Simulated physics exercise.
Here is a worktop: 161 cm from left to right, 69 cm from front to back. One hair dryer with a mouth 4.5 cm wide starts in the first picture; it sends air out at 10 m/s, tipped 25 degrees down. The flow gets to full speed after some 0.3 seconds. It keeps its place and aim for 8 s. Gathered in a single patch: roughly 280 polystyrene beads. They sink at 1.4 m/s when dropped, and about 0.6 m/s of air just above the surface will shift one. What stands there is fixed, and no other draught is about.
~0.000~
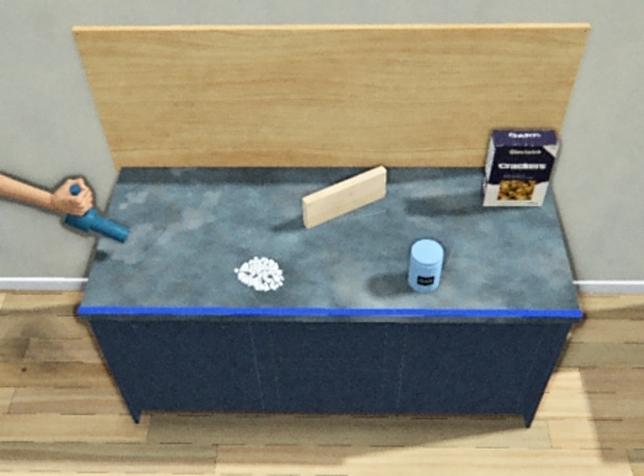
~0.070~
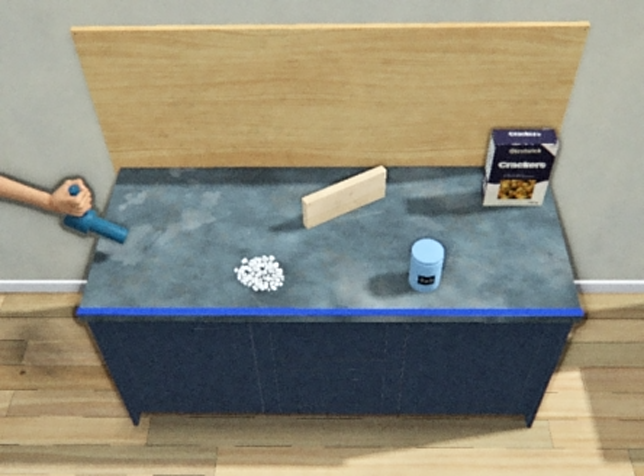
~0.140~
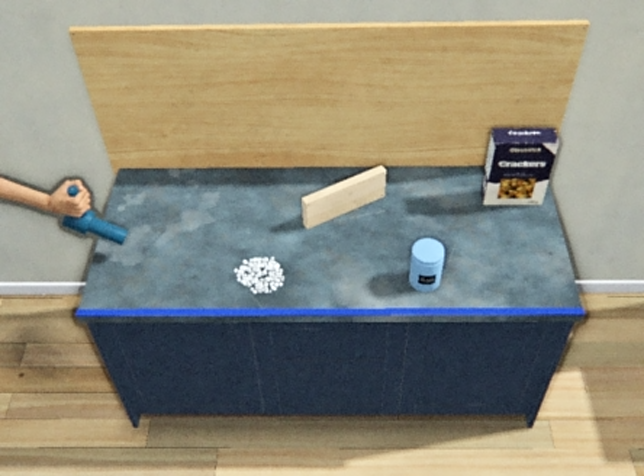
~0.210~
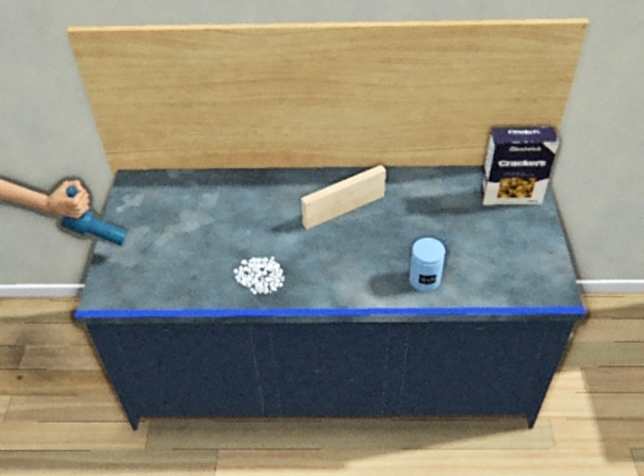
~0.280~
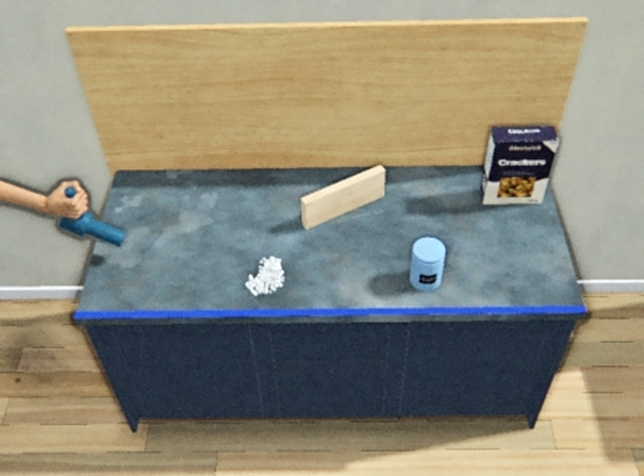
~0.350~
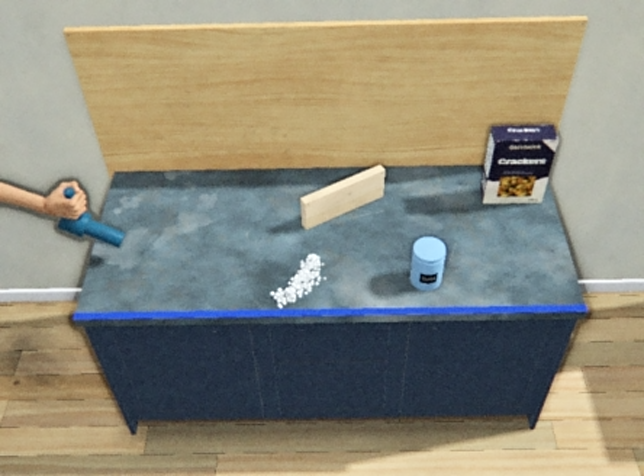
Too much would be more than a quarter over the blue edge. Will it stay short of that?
No, it gets that far.
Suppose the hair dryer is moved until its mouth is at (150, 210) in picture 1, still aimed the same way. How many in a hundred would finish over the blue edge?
100 per cent.
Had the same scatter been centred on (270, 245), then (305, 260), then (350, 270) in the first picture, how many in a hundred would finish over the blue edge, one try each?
Going through the three spots in order, you'd get 0 percent, 15 percent and 30 percent.
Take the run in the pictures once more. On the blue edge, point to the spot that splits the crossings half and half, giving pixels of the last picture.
At about (393, 315).
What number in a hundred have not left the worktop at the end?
Roughly 2 in a hundred.
After 1.6 s, 16 % are on the move or not yet settled, 69 % are over the blue edge.
After 2.6 s, 4 % are on the move or not yet settled, 70 % are over the blue edge.
After 4.4 s, 4 % are on the move or not yet settled, 70 % are over the blue edge.
After 8.0 s, at the end, 70 % are over the blue edge.
